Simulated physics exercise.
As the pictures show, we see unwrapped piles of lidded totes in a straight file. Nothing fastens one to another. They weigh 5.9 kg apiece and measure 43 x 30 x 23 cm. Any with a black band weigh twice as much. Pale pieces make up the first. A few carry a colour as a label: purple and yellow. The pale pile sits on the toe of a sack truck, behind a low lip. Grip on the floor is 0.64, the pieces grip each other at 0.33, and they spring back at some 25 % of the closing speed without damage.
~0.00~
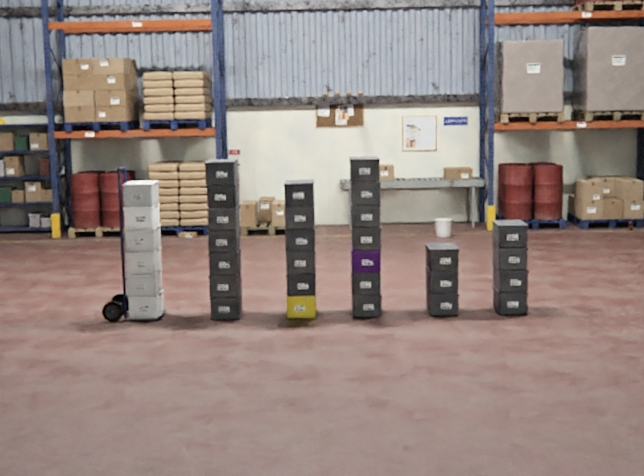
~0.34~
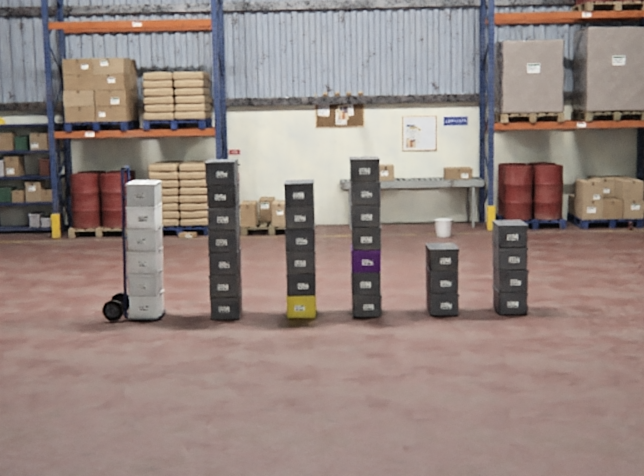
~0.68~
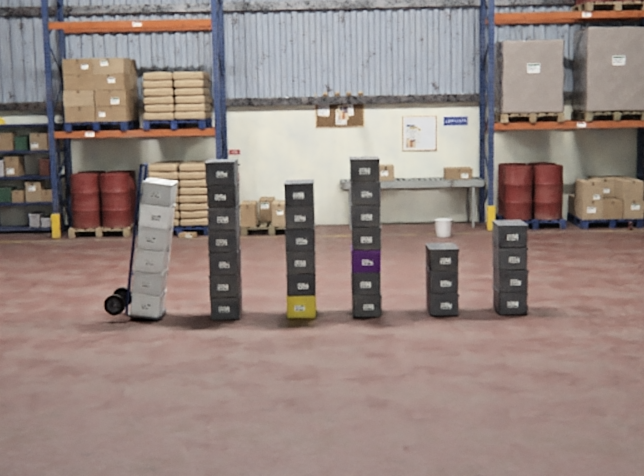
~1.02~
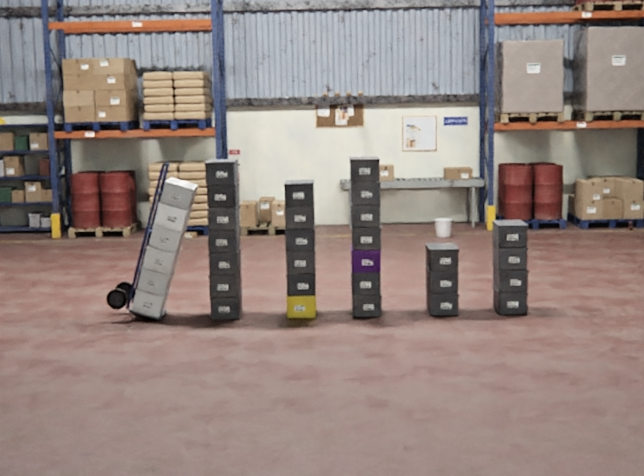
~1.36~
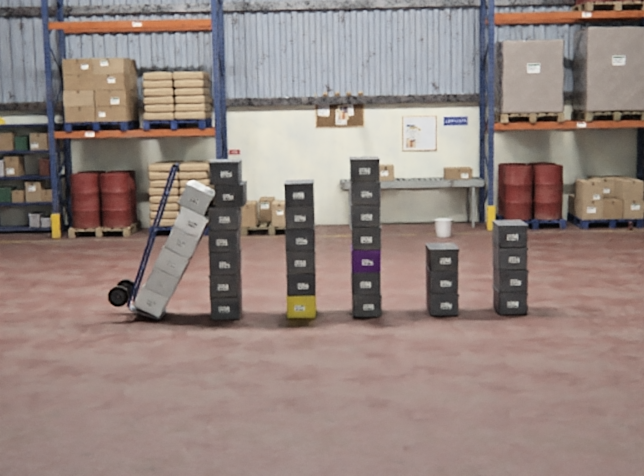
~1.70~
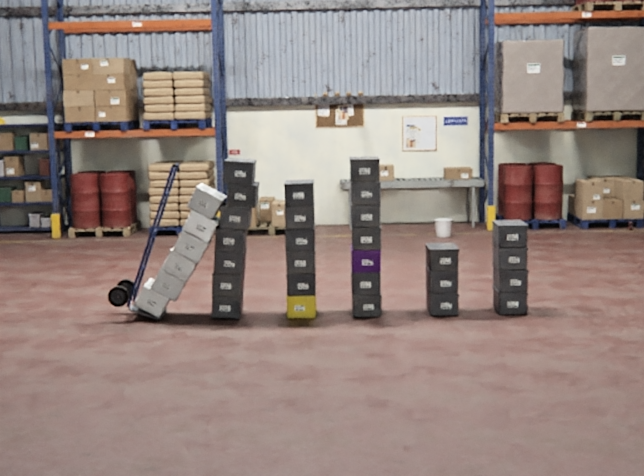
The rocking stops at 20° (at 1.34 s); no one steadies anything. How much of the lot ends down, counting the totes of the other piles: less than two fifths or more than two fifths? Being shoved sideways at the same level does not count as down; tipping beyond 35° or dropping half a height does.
Ending down: Over two fifths.
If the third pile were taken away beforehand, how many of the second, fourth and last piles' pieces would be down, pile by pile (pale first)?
In that case second 7, fourth 6, last 3.
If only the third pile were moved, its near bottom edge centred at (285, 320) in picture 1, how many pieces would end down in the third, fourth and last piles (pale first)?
Then third 6, fourth 7, last 4.
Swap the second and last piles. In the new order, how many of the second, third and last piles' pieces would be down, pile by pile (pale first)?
In that case second 3, third 5, last 7.
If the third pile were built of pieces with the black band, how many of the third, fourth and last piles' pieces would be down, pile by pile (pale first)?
In that case third 6, fourth 7, last 3.
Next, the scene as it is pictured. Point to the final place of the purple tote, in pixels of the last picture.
At about (424, 277).
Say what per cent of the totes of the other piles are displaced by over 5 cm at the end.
It is 95 per cent.
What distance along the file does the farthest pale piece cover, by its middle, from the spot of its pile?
About 160 cm.
After 2.34 s, 6 of the pale pile down; none of the 27 other totes down, 11 disturbed.
After 2.96 s, 6 of the pale pile down; 11 of the 27 other totes down; yellow tote leaning 36°; purple tote leaning 14°.
After 3.84 s, 6 of the pale pile down; 23 of the 27 other totes down; purple tote leaning 56°, 21 cm lower; yellow tote leaning 37°.
At rest (5.2 s), 6 of the pale pile down; 25 of the 27 other totes down; purple tote leaning 55°, 21 cm lower; yellow tote leaning 37°. That is 93 per cent. As the last picture would show them, middles, purple tote near (424, 277), yellow tote near (311, 297).
